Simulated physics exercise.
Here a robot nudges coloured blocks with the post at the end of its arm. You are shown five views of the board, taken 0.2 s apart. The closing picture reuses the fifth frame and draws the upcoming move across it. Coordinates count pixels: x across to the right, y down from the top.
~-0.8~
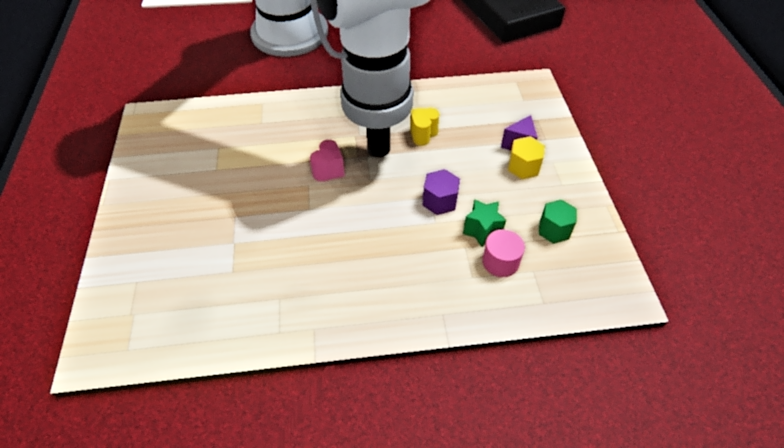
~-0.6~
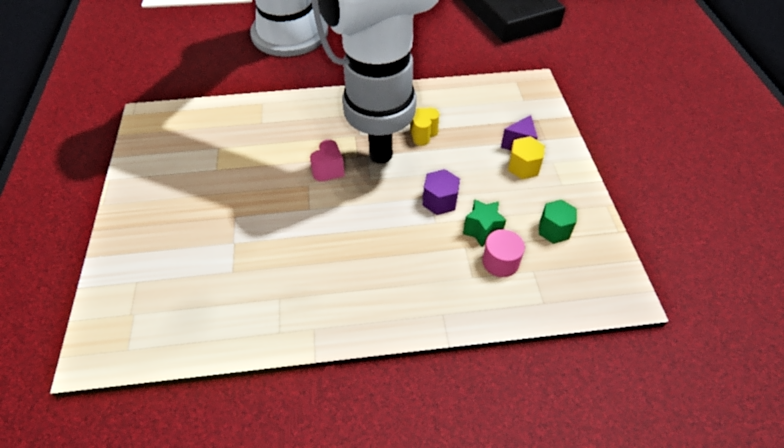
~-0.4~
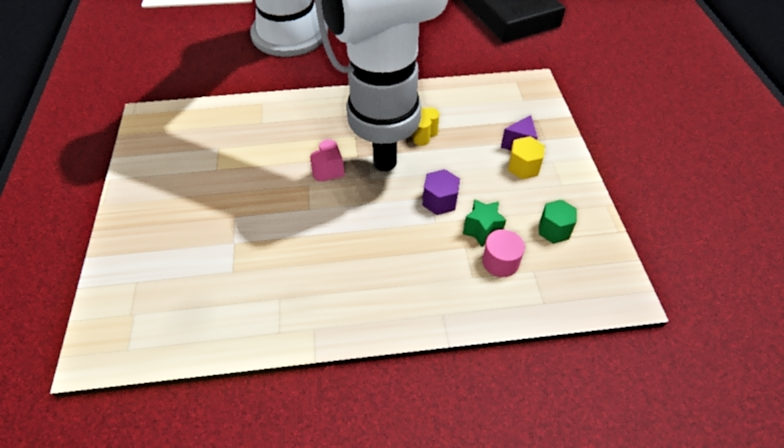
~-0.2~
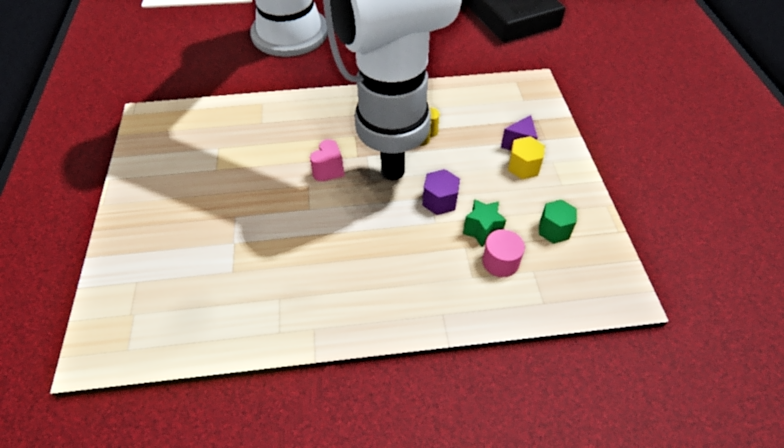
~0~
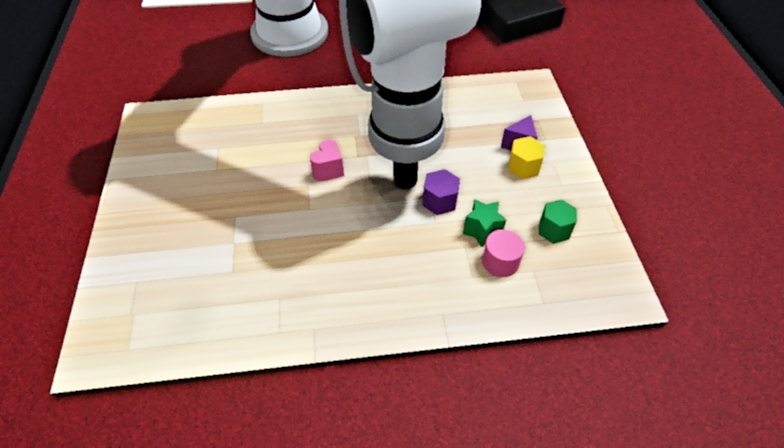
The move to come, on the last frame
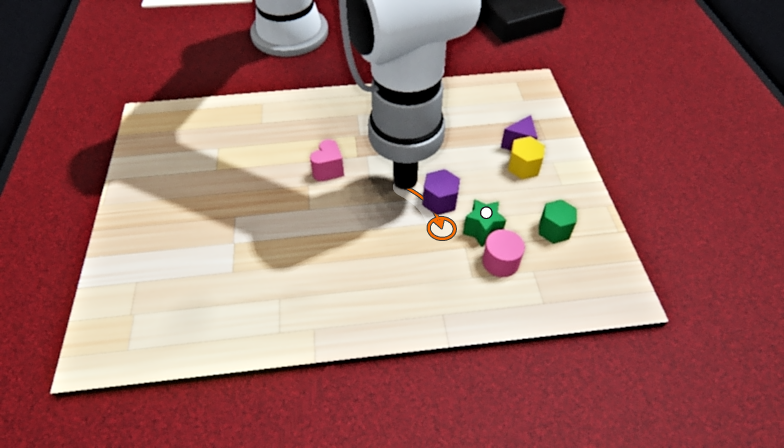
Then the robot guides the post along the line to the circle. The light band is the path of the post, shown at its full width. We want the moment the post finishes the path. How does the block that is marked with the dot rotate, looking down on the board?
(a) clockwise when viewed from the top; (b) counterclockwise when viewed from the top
I'll go with a - clockwise when viewed from the top.
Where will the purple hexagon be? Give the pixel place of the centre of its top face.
When the path ends, it will be at (469, 193).
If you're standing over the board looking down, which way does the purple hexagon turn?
The twist is anticlockwise.
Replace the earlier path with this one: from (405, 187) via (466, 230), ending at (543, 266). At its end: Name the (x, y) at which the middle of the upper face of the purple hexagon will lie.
It comes to (482, 189).
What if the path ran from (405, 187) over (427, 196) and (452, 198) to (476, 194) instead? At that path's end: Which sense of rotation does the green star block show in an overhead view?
Short answer: Clockwise.
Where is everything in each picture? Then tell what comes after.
In the first frame, tip of the post at (379, 150), middles of tops, purple hexagon at (442, 182), green star block at (486, 213), pink circular block at (506, 244).
In the second frame, post at (381, 155), nothing pushed.
In the third frame, post at (385, 163), nothing pushed.
In the fourth frame, post at (393, 172), nothing pushed.
In the fifth frame, post at (405, 181), purple hexagon at (442, 182), green star block at (486, 213), pink circular block at (506, 244).
The line goes from (405, 187) by way of (422, 197) and (434, 212) to (442, 228); the dot is on the green star block.
On the path given first. Halfway along, post at (430, 199); purple hexagon at (462, 191); green star block at (489, 214).
At the end, post at (442, 222); purple hexagon at (469, 193), turned 25° anticlockwise; green star block at (492, 215), turned 25° clockwise; pink circular block unmoved.
